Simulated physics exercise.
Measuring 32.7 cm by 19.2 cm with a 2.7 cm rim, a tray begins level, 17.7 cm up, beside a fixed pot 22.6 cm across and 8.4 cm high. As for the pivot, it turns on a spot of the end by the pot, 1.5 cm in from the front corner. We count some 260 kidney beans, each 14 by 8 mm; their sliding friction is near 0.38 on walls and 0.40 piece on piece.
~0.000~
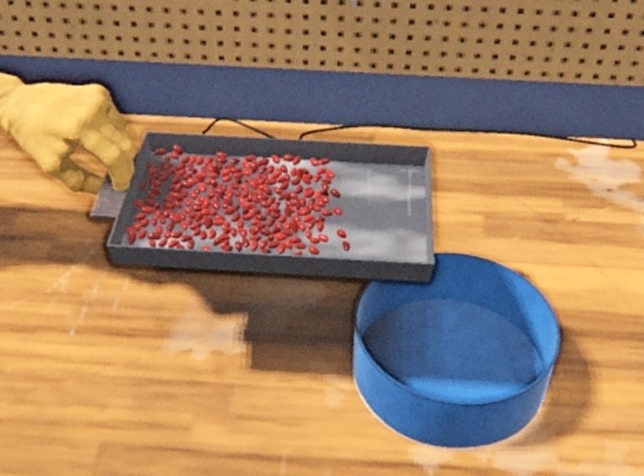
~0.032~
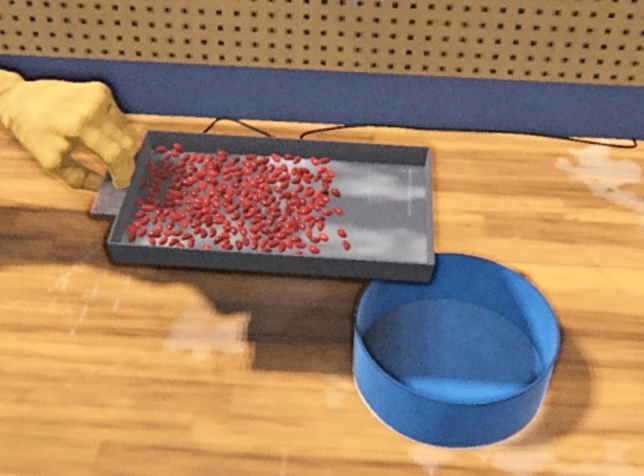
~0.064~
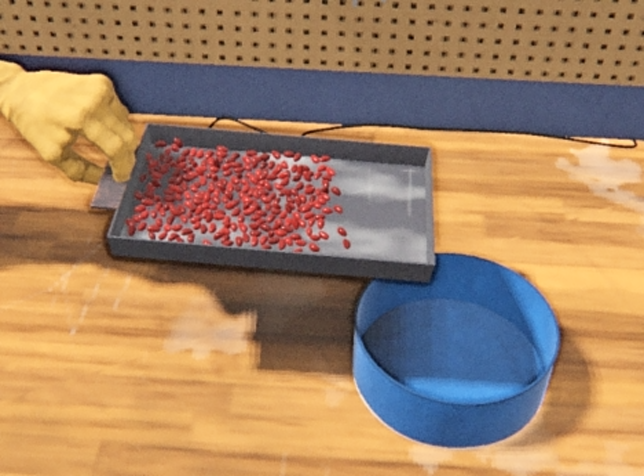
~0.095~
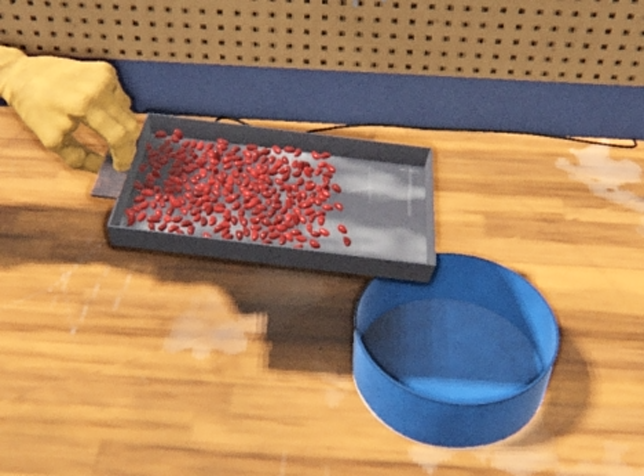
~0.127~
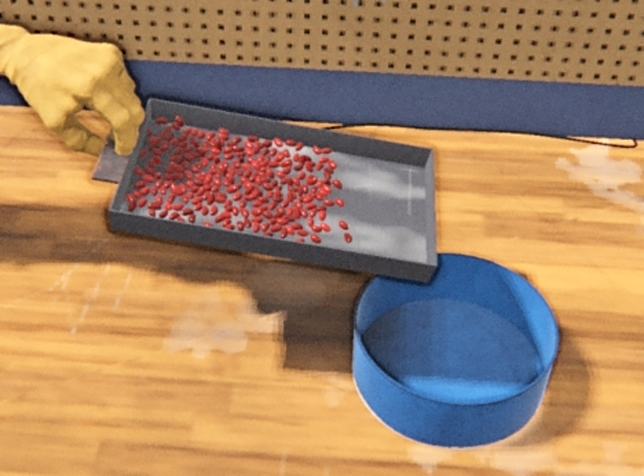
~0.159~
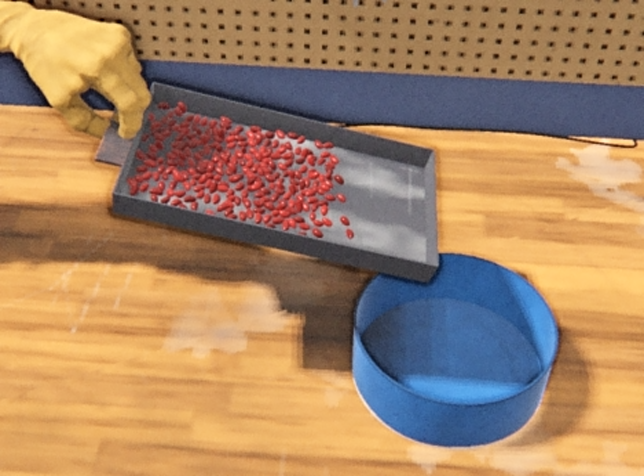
At the start, a gray tray of red beans sits level on a wooden surface, its right end beside a blue round pot, with a yellow-gloved hand at its left end. The hand then lifts that end, slowly at first and then faster, tilting the tray down toward the right while the beans keep their places.
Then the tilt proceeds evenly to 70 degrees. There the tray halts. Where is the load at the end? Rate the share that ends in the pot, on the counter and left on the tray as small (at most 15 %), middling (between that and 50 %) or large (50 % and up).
Pot - middling, counter - middling, left on the tray - middling.
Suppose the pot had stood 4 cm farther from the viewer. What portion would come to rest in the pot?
Then roughly 45 percent would land in it.
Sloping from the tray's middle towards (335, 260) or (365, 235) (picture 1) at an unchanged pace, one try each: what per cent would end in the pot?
About 60 per cent on the first try and 55 per cent on the second.
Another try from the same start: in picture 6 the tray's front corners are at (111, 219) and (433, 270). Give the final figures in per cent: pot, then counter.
Split: Pot = 40, counter = 35.
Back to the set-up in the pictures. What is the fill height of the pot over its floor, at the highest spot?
Roughly 1.5 cm.
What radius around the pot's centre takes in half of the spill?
About 26 cm from the centre.
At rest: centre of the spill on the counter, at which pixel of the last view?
Somewhere around (577, 287), I'd say.
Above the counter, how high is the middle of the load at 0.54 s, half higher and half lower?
Roughly 26 centimetres, more or less.
Then, at 0.39 s, tilt 42 degrees; the tray holds 100 %, the pot 0 %.
After 0.54 s, tilt 61 degrees; the tray holds 100 %, the pot 0 %.
Then, at 0.82 s, tilt 70 degrees; the tray holds 35 %, the pot 25 %.
By 2.2 s all is still; pot 30 %, counter 35 %, tray 35 %.
